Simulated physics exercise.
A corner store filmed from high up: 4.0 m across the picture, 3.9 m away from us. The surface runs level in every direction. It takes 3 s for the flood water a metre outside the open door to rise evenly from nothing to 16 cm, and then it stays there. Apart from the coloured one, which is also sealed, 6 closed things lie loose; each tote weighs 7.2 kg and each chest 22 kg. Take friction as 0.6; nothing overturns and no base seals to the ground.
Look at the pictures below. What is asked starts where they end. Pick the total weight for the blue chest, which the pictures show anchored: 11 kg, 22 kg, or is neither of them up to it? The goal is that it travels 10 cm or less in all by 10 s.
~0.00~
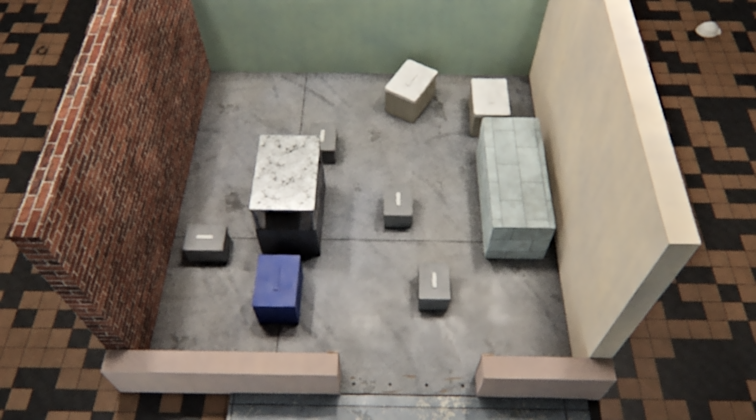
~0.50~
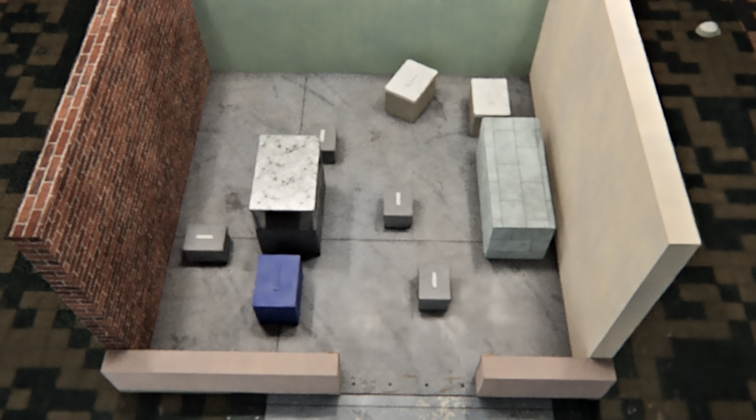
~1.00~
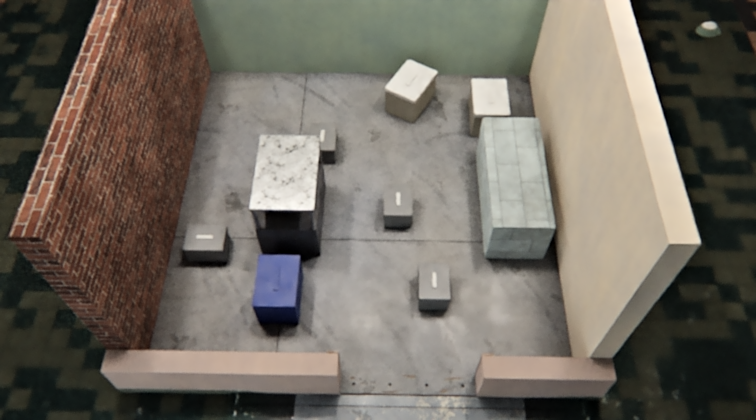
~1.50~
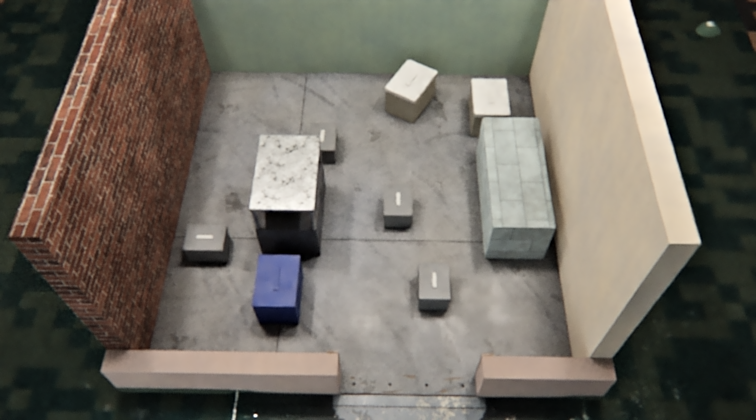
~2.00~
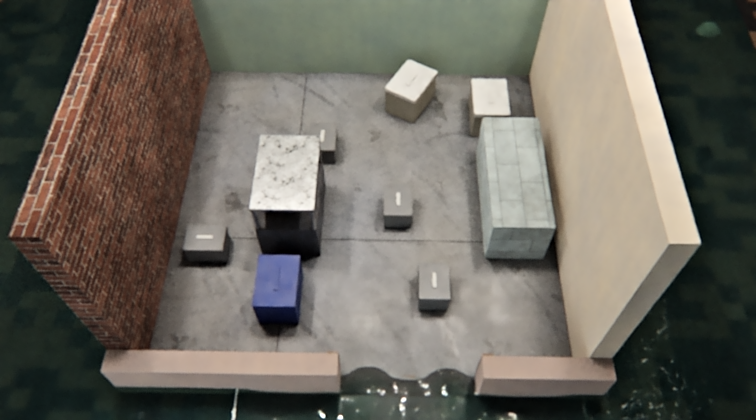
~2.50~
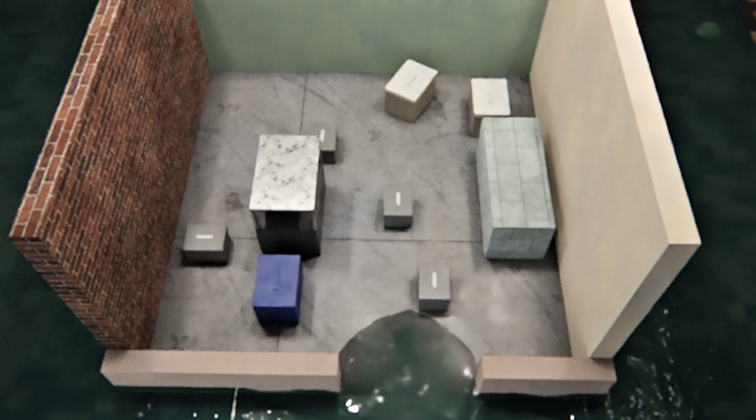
11 kg is enough.
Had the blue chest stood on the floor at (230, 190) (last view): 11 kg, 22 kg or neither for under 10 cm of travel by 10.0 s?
Here the lighter suffices.
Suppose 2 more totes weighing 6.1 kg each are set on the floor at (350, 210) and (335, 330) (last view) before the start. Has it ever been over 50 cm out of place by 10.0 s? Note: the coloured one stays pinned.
Respectively, exceeded and not exceeded.
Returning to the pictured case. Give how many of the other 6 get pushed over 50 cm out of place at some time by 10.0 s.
By my count, 3.
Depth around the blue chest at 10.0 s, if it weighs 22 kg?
About 3 cm.
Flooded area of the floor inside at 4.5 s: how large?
Wet area: Approx. 5.0 m2.
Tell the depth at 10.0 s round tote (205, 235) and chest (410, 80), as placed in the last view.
Depth approx. 3 cm / 10 cm.
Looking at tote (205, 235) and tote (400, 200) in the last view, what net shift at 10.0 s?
In that order: 0 cm, 200 cm.
After 3.5 s the blue chest would be 0 cm from its start with 11 kg and 0 cm from its start with 22 kg; 0 cm of water round it then.
After 4.5 s the blue chest would be 0 cm from its start with 11 kg and 0 cm from its start with 22 kg; 2 cm of water round it then.
After 7.0 s the blue chest would be 0 cm from its start with 11 kg and 0 cm from its start with 22 kg; 3 cm of water round it then.
After 10.0 s the blue chest would be 0 cm from its start with 11 kg and 0 cm from its start with 22 kg; 3 cm of water round it then.
